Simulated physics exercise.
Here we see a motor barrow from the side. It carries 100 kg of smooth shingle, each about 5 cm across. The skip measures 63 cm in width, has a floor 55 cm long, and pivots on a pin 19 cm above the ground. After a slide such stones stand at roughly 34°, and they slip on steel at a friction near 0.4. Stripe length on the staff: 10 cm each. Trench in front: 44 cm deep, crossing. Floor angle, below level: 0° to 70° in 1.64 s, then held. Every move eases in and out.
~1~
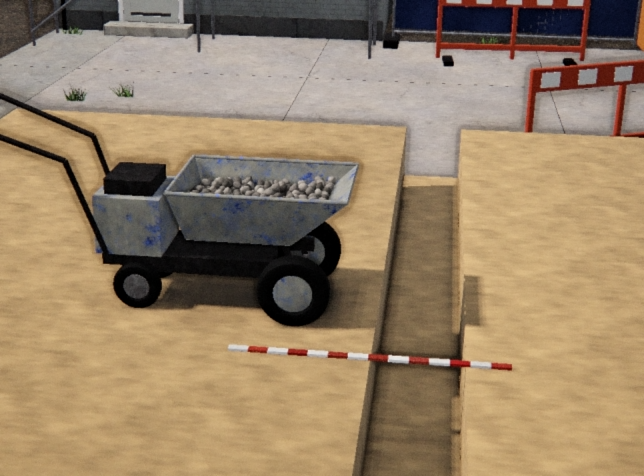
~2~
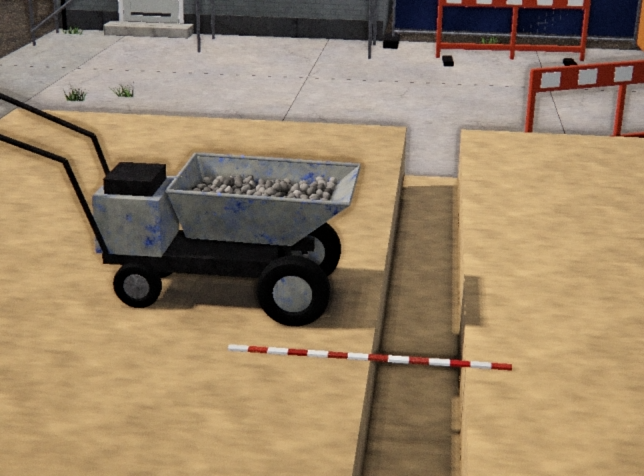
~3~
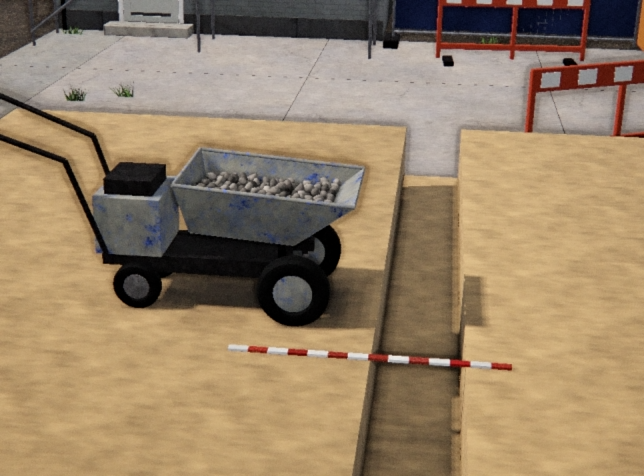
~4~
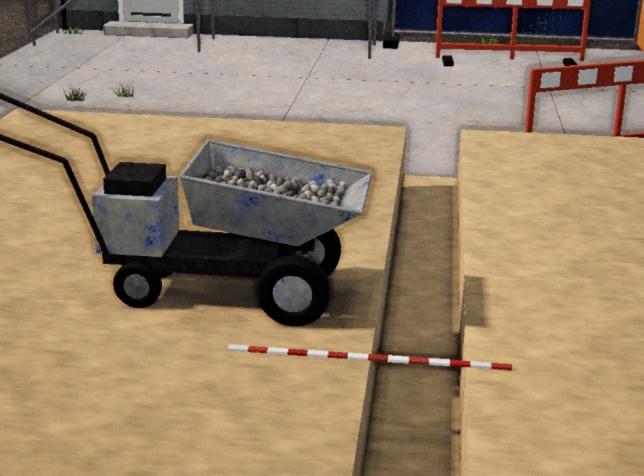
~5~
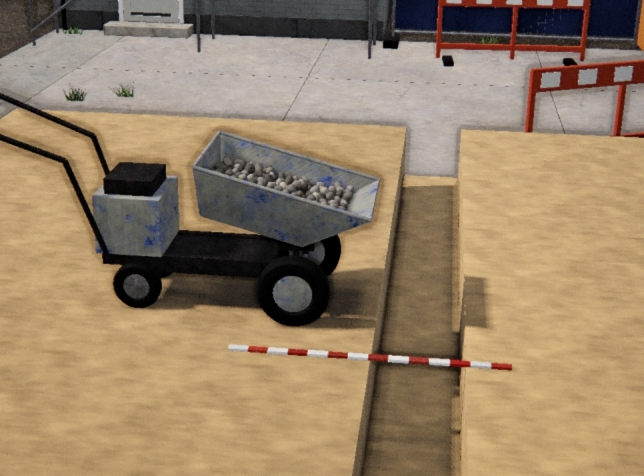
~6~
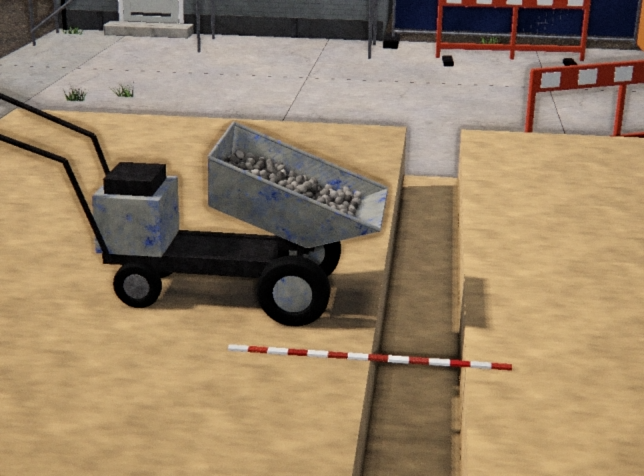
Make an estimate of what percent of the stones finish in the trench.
About 97 percent.
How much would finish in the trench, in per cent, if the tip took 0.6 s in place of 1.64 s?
Then roughly 80 percent.
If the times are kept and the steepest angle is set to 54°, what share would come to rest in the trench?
In that case around 95 percent.
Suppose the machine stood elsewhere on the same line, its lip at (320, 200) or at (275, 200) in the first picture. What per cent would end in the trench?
100 %, then 65 %.
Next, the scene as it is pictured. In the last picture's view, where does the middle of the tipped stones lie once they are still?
The tipped stones centre close to (429, 372).
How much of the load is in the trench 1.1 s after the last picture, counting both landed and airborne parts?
At that moment: Approx. 75 %.
Then, 0.6 s after the last picture the floor is at 59°, 99 % in the skip, 1 % in the trench; the foremost stones are at (419, 271).
Then, 1.1 s after the last picture the floor is at 70°, 21 % in the skip, 77 % in the trench, 3 % past the trench; the foremost stones are at (492, 313).
Then, 1.5 s after the last picture the floor is at 70°, 1 % in the skip, 96 % in the trench, 3 % past the trench; the foremost stones are at (516, 323).
Then, 3.4 s after the last picture the floor is at 70°, 0 % in the skip, 97 % in the trench, 3 % past the trench; the foremost stones are at (520, 323).
